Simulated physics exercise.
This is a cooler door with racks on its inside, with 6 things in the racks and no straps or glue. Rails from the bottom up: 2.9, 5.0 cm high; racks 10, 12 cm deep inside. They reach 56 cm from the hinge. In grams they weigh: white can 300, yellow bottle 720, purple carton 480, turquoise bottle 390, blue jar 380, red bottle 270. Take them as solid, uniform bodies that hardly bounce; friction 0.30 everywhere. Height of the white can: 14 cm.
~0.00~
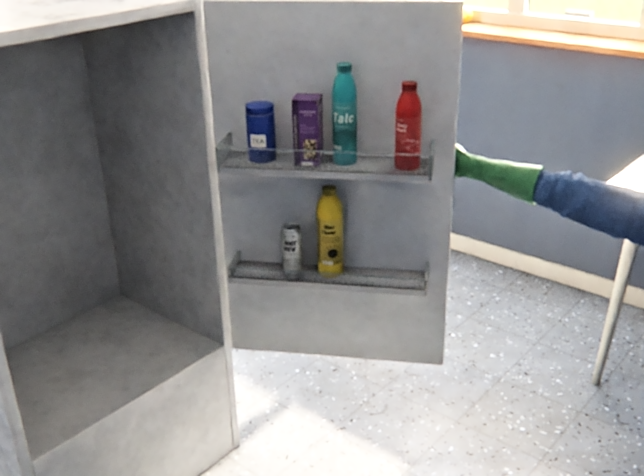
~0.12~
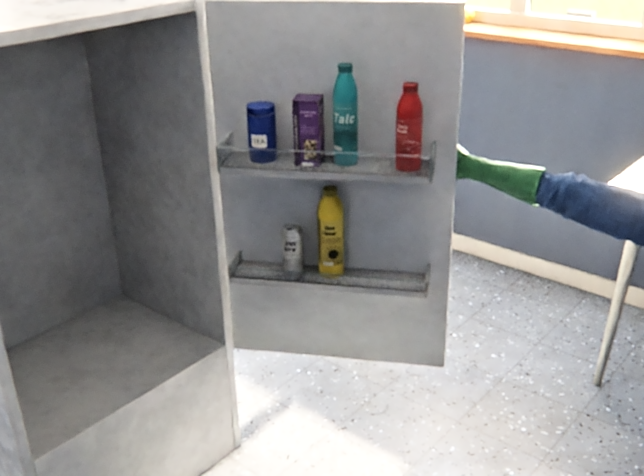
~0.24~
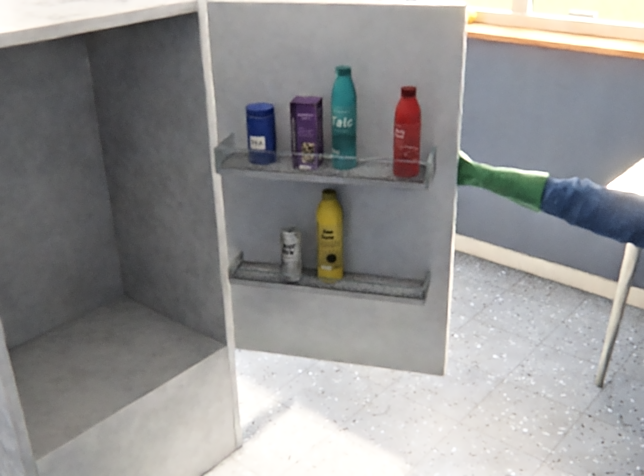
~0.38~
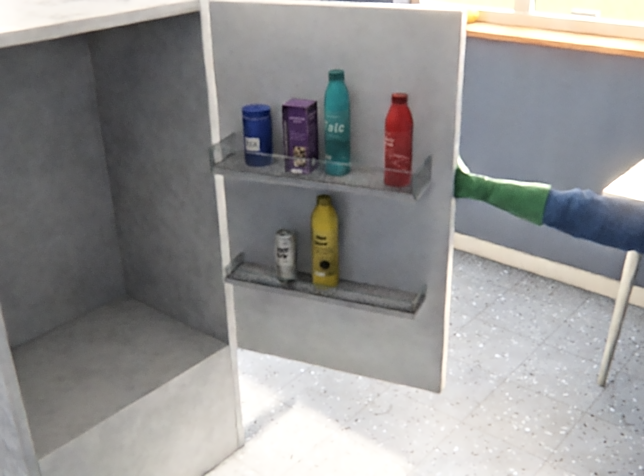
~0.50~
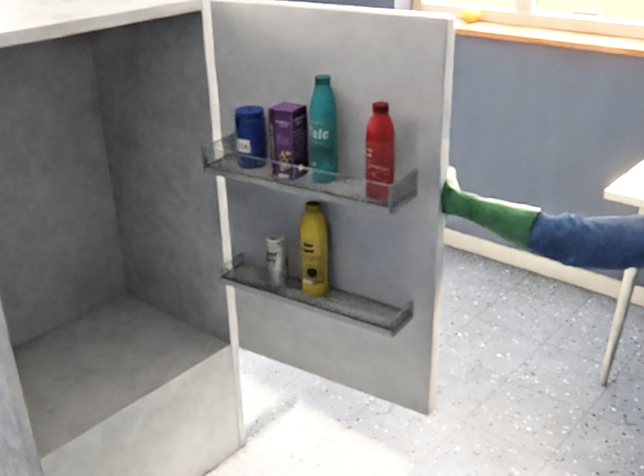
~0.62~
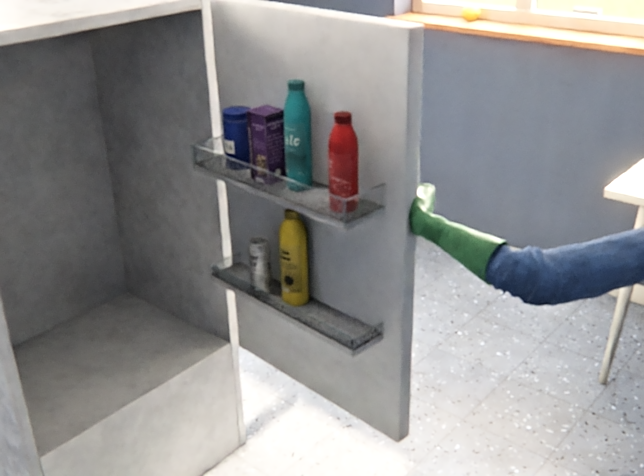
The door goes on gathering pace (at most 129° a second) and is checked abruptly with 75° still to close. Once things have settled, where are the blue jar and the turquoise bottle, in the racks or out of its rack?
The blue jar stays in and the turquoise bottle falls out.
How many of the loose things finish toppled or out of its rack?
In all, 3.
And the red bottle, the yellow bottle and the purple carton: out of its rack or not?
The red bottle finishes out of its rack; the yellow bottle ends out of its rack; the purple carton is still in the racks.
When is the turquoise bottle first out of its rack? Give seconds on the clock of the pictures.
At about 0.9 s.
After 1.12 s, door at 75°; turquoise bottle and red bottle now out of its rack; yellow bottle 24° off upright; purple carton moved 2 cm.
After 1.52 s, door at 75°; yellow bottle now out of its rack; purple carton moved 2 cm.
After 1.82 s, door at 75°; purple carton moved 2 cm.
In the end (2.0 s), out of its rack, yellow bottle, turquoise bottle and red bottle; the other 3 under 5 cm from the start. In the last view, blue jar near (222, 140).
